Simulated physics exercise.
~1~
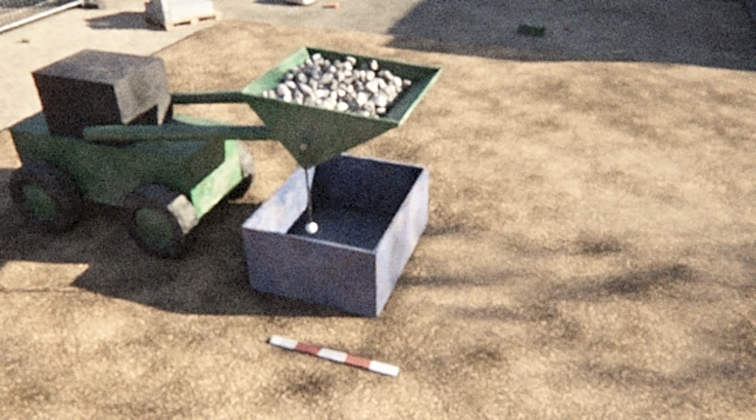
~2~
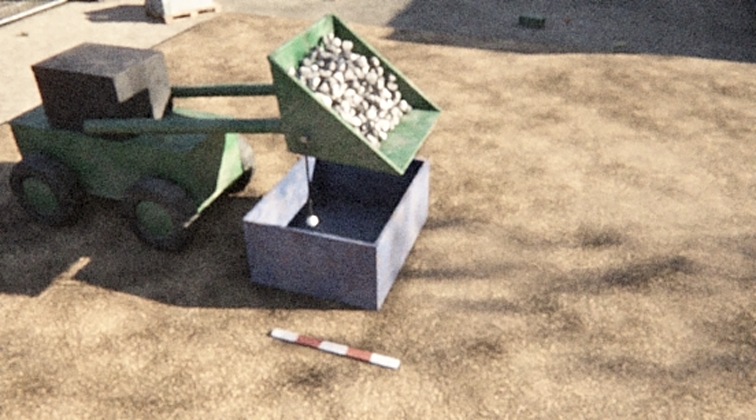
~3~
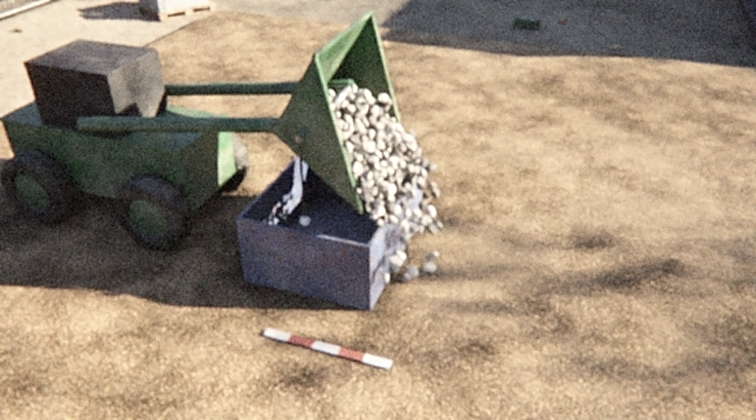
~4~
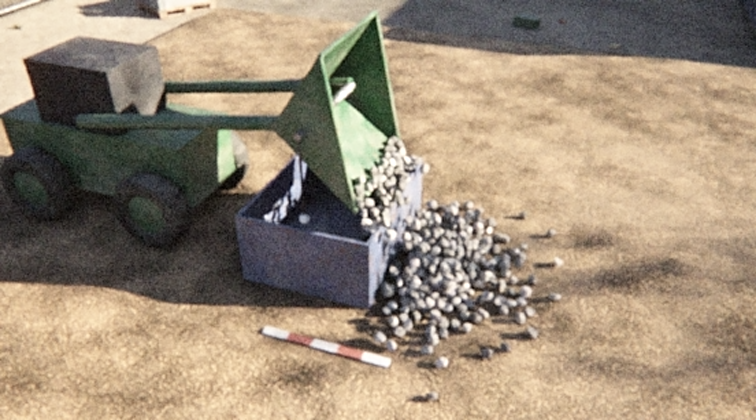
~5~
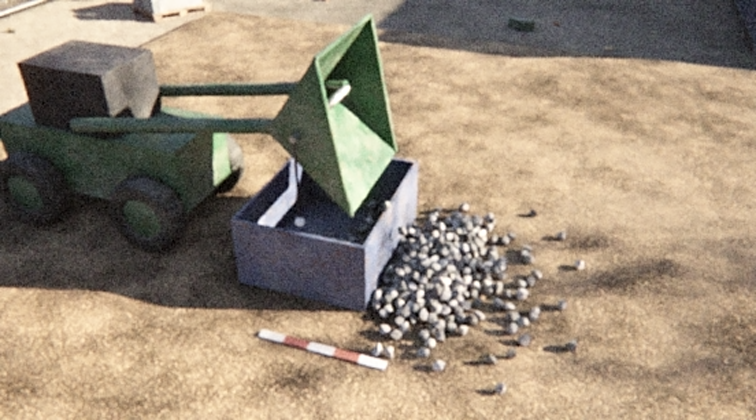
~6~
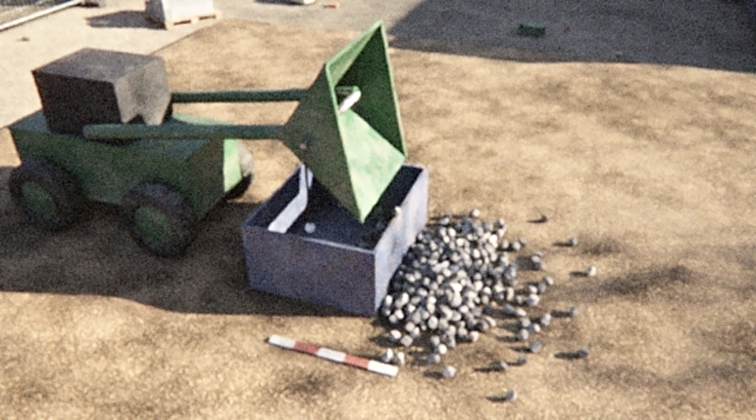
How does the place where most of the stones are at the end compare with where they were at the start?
At the start the stones sat up in the loader's green bucket above the bin. By the end most of them lay in a heap on the ground just to the right of the bin.
